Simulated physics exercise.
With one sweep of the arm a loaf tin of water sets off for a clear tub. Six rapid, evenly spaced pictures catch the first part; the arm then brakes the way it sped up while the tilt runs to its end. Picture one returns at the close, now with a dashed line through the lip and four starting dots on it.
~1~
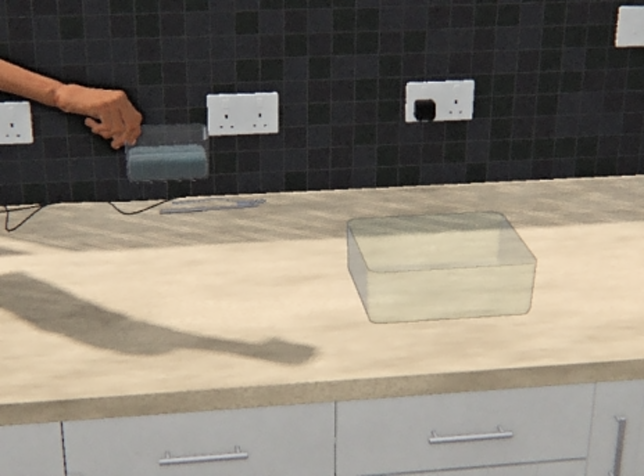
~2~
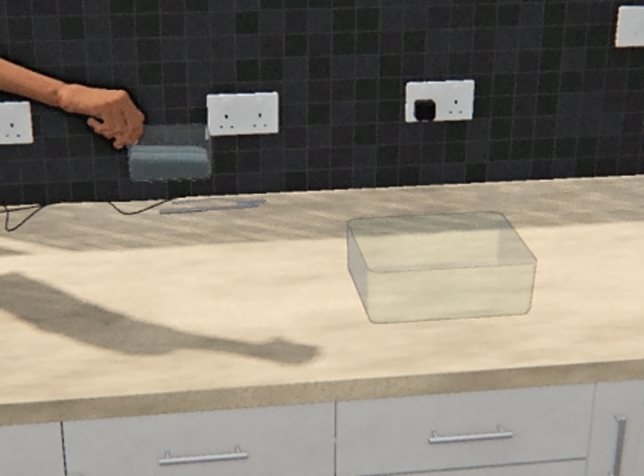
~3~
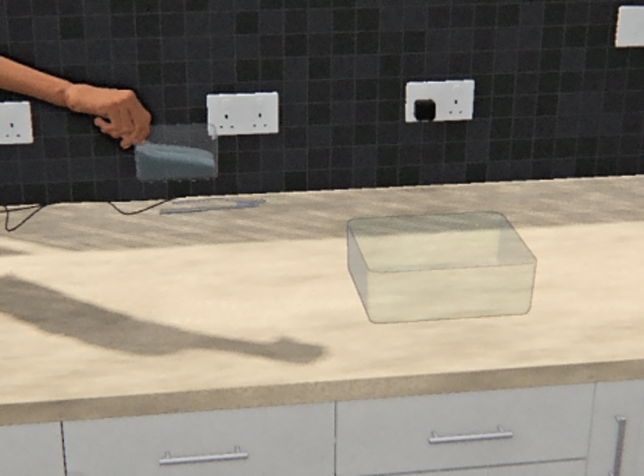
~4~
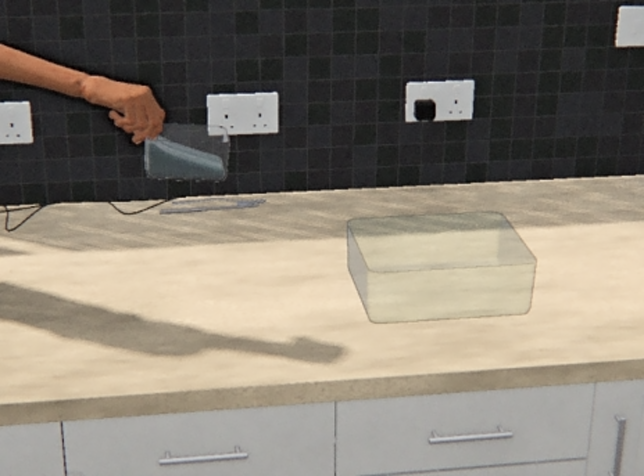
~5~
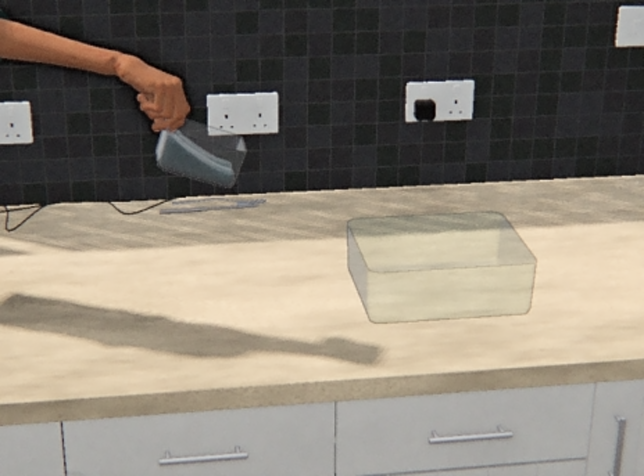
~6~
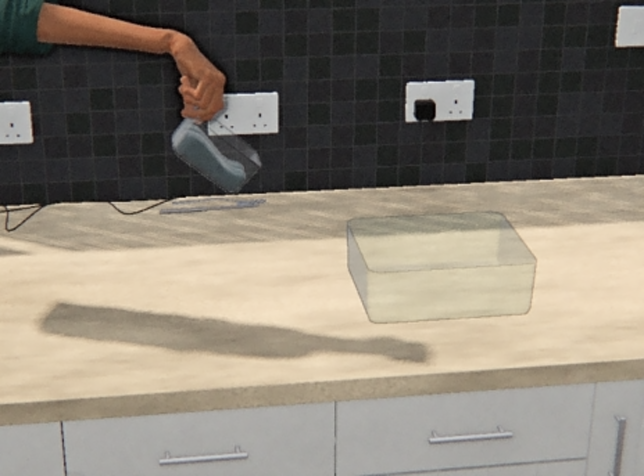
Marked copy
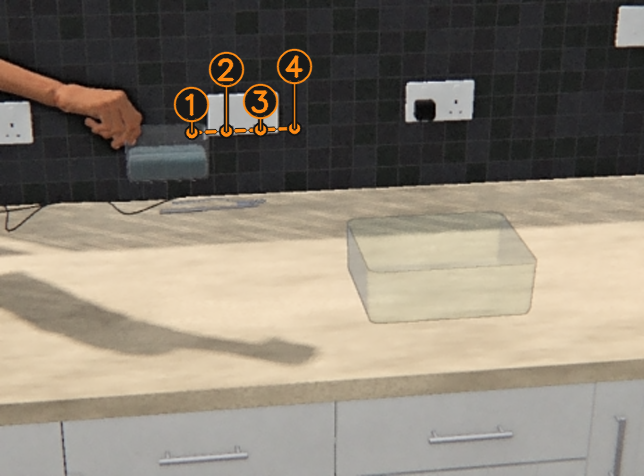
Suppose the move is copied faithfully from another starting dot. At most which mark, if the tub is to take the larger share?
The answer is spot 2.
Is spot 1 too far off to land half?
Yes.
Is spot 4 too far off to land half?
No, not at all.
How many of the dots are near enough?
Three of the four.
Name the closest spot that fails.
1.
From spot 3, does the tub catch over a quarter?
Yes, clearly.
In orange, 1 at (191, 132); 2 at (226, 131); 3 at (260, 129); 4 at (294, 128).
With 1, about 17 % lands in the tub, 78 % falls short and 5 % goes beside or beyond.
With 2, about 77 % lands in the tub, 13 % falls short and 11 % goes beside or beyond.
With 3, about 85 % lands in the tub, 4 % falls short and 11 % goes beside or beyond.
With 4, about 83 % lands in the tub, 3 % falls short and 13 % goes beside or beyond.
